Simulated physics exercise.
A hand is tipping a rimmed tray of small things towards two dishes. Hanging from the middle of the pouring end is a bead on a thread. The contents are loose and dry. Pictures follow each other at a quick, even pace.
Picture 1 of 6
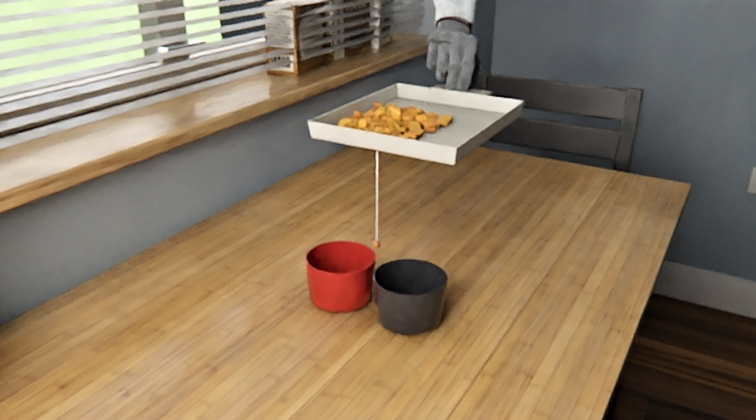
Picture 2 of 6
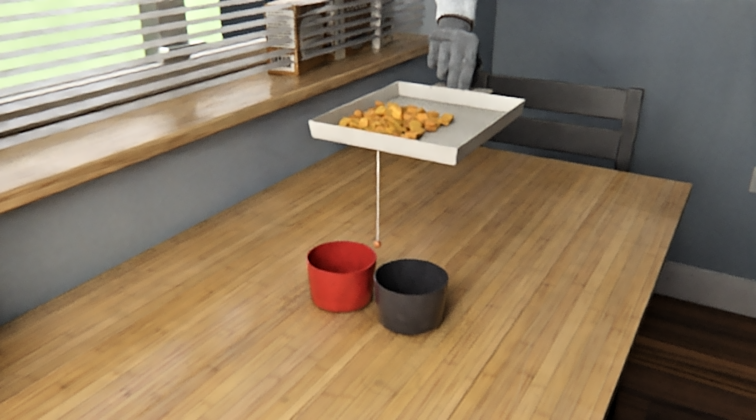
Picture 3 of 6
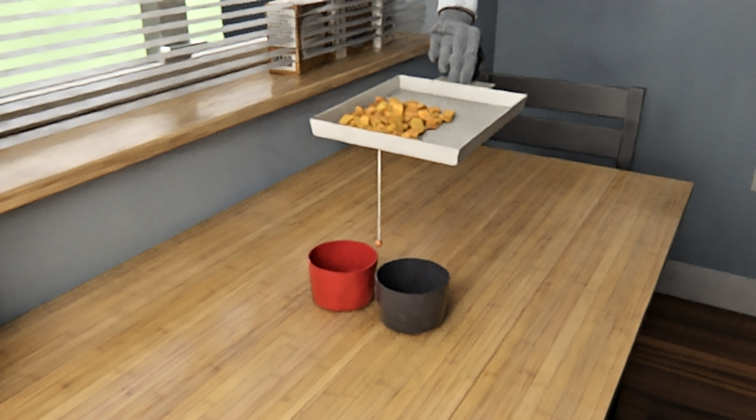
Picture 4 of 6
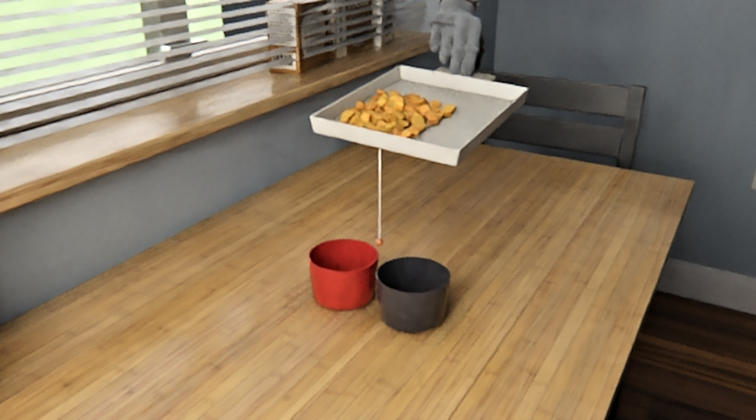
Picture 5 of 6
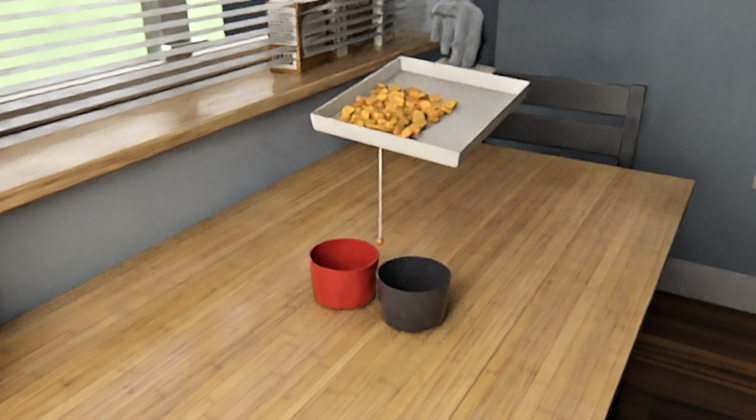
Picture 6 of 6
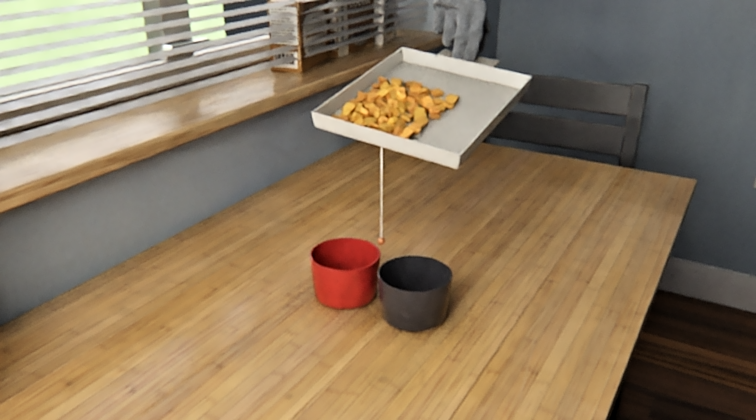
A pale rimmed tray of orange-brown cereal squares is held in the air by a gray hand above a striped light-wood table, seen from slightly above. Below it stand a red dish on the left and a dark gray one on the right, near a bead on a thread, with window blinds and a dark chair behind. The hand steadily raises the tray's far side, tilting it slightly toward the dishes, its right front corner lowest, while the view barely shifts.
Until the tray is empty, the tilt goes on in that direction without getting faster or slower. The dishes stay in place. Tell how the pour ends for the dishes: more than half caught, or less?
It ends with more than half caught.
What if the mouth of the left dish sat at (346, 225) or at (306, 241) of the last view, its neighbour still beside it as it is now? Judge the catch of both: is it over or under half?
Taking them in turn, it's short of half and then short of half.
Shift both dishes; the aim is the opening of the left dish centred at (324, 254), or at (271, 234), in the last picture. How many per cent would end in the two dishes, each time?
First position: Some 40 %; second position: Some 0 %.
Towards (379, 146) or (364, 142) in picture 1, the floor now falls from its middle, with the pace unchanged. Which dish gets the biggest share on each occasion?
Outcome one: The left side; outcome two: The left side.
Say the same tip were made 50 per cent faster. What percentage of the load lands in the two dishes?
Result: About 60 per cent.
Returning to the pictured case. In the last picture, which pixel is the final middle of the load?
Somewhere around (420, 309) in the last picture.
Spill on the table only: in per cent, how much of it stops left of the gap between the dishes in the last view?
I make it about 30 percent or so.
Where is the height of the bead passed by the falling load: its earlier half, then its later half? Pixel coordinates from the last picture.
Roughly (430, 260) first, then roughly (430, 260).
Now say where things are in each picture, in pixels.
Corners of the pouring end at (311, 121) and (455, 147), level; middle of the load at (388, 122), cereal squares; left dish at (322, 288); right dish at (393, 310); bead on its thread at (377, 244), in the first frame.
Corners of the pouring end at (312, 121) and (455, 147), level; middle of the load at (389, 121), in the second frame.
Corners of the pouring end at (313, 119) and (457, 148), tipped barely, lowest at the right corner; middle of the load at (390, 118), in the third frame.
Corners of the pouring end at (314, 116) and (457, 149), tipped a little, lowest at the right corner; middle of the load at (391, 113), in the fourth frame.
Corners of the pouring end at (314, 114) and (458, 151), tipped a little, lowest at the right corner; middle of the load at (392, 109), in the fifth frame.
Corners of the pouring end at (315, 112) and (459, 153), tipped a little, lowest at the right corner; middle of the load at (393, 105); left dish at (326, 285); right dish at (397, 307), in the sixth frame.
Soon, tray tipped steeply; all on the tray.
A while on, tray tipped right over; most on the tray; a small part in the right dish; a stray few outside both; a small part in the air.
Towards the end, tray tipped past a quarter turn; about two thirds in the right dish; a stray few in the left dish; about a third outside both.
Finally, tray tipped past a quarter turn; about two thirds in the right dish; a stray few in the left dish; about a third outside both.
